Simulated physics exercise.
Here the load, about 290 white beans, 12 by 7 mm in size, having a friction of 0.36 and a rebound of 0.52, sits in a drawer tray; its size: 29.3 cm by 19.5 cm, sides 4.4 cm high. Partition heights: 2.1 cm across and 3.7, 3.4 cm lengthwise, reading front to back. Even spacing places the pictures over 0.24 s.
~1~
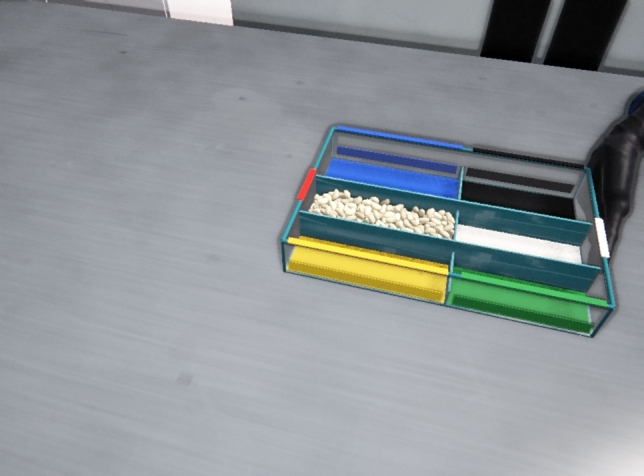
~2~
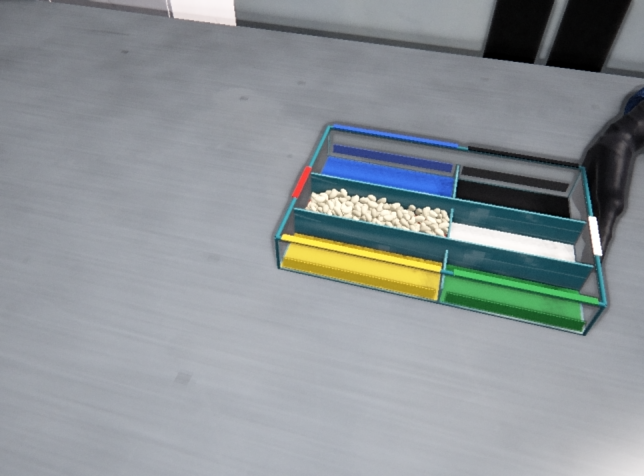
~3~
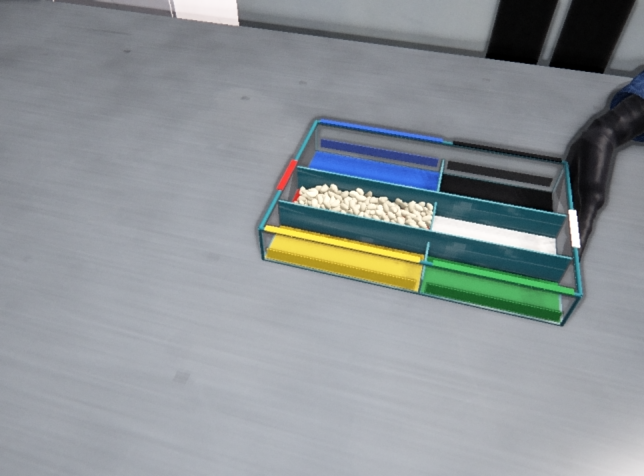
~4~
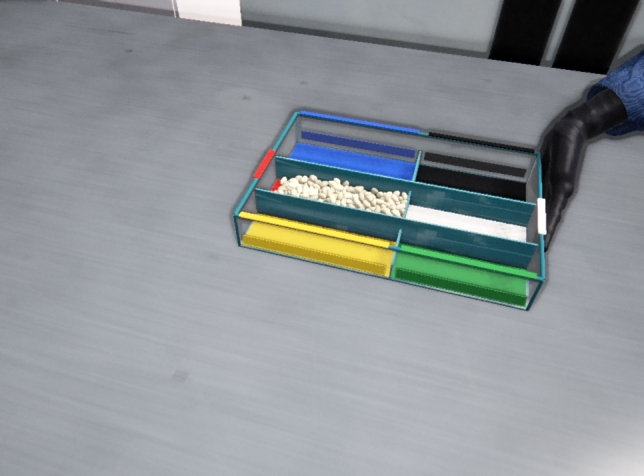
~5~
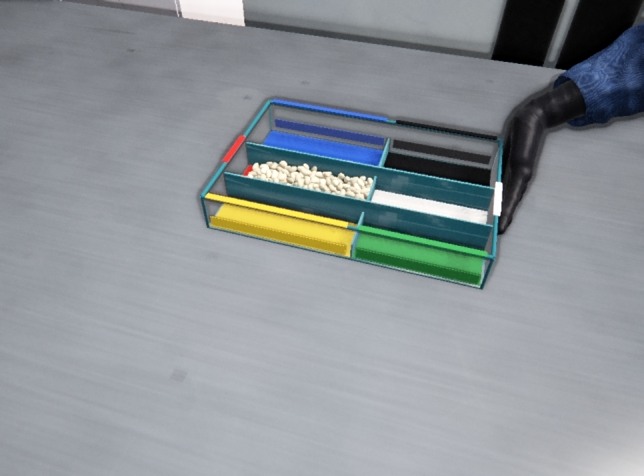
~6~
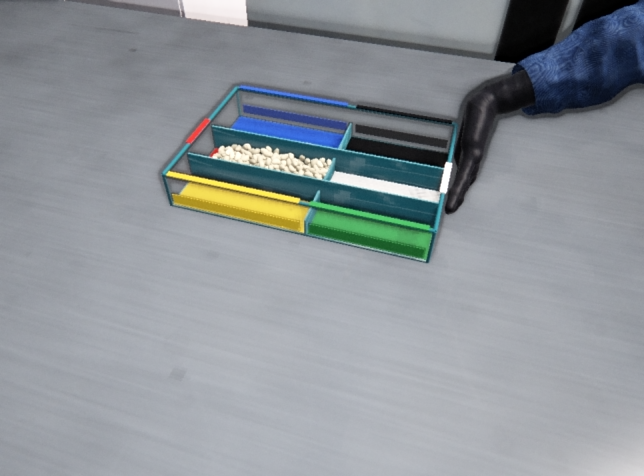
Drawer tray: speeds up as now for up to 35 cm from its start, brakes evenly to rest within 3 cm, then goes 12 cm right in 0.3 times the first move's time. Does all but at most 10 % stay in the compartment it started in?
Well, the share out of place is bigger than a tenth.
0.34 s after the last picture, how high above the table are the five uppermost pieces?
Roughly 12 cm above the table.
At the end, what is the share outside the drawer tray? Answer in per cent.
Some 10 per cent of it.
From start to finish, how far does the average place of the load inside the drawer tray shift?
Measured shift: Approx. 8.0 cm, an estimate.
Then, 0.13 s after the last picture, tilt 0 degrees; red 100 %; 0 % away from where they began.
Then, 0.24 s after the last picture, tilt 0 degrees; red 80 %, in the air 20 %; 20 % away from where they began.
Then, 0.34 s after the last picture, tilt 0 degrees; blue 5 %, yellow 5 %, outside 5 %, red 75 %, in the air 10 %; 25 % away from where they began.
Then, 0.43 s after the last picture, tilt 0 degrees; blue 5 %, yellow 5 %, white 20 %, outside 10 %, red 55 %; 45 % away from where they began.
In the end, blue 5 %, yellow 5 %, white 20 %, outside 10 %, red 55 %; 45 % away from where they began.
